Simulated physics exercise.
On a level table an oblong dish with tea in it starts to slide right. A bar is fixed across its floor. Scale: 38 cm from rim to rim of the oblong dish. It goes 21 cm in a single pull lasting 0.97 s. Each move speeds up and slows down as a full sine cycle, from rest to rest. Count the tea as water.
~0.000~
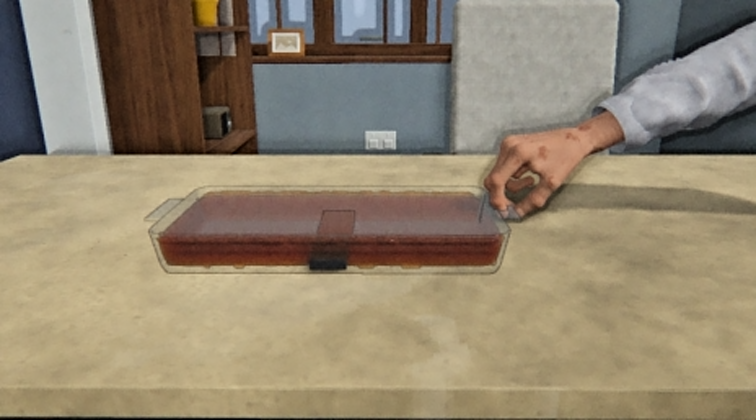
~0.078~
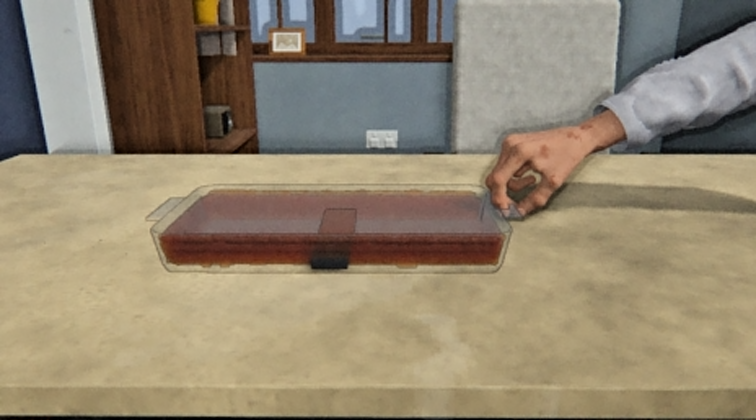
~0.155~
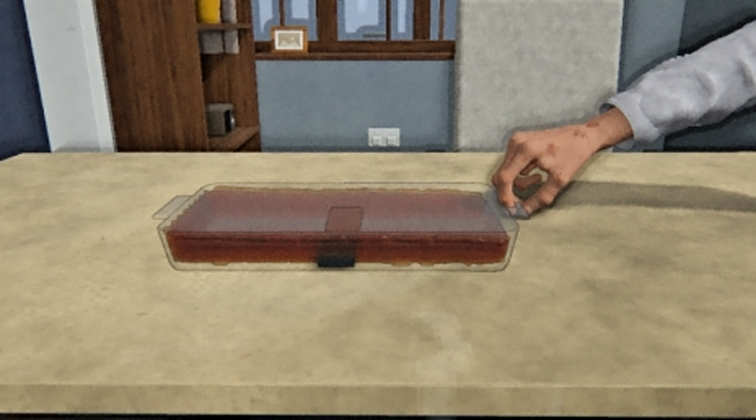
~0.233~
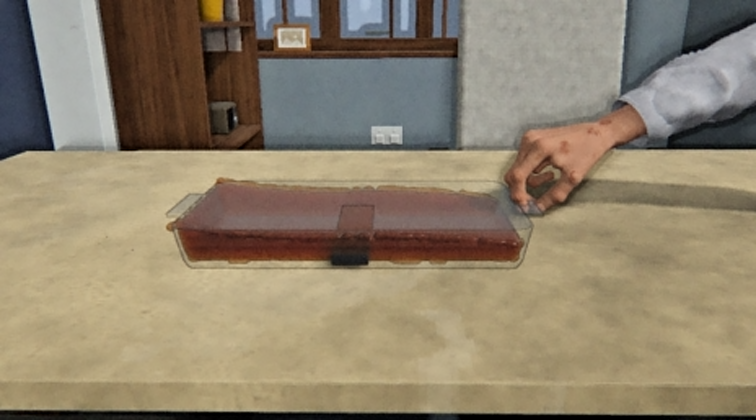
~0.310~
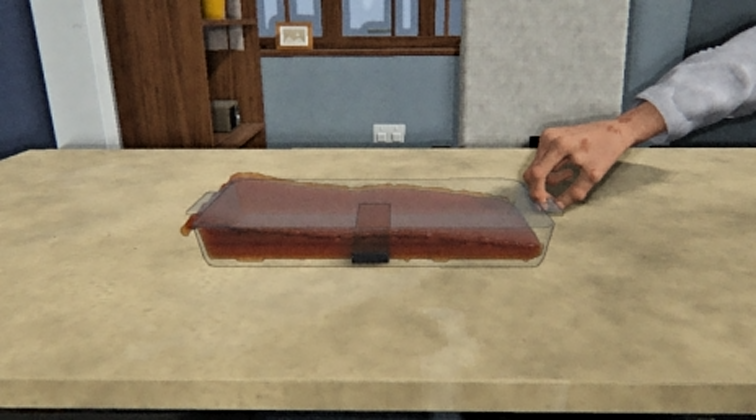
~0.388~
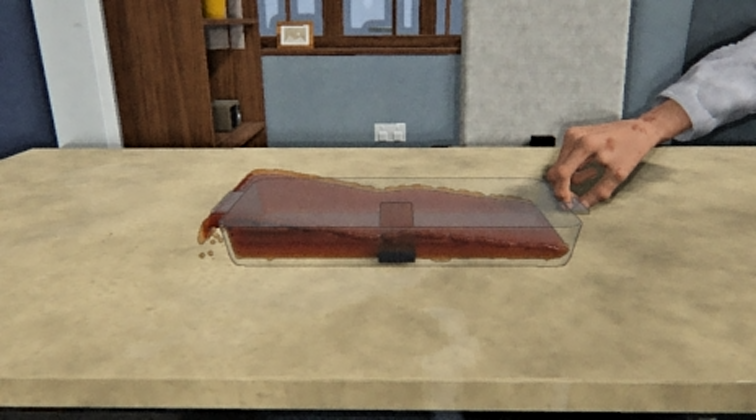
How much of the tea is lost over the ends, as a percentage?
Loss: About 24 per cent.
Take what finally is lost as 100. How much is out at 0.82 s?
Some 30 per cent.
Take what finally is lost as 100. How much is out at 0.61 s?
Some 30 per cent.
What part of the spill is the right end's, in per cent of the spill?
Near 60 in a hundred.
By 0.61 s it has gone 15 cm; 7 per cent is out over the left end and 0 over the right.
By 0.82 s it has gone 21 cm; 8 per cent is out over the left end and 0 over the right.
By 1.04 s it has gone 21 cm; 8 per cent is out over the left end and 11 over the right.
By 1.26 s it has gone 21 cm; 8 per cent is out over the left end and 15 over the right.
At rest 24 per cent is out in all, 9 of it over the left end.
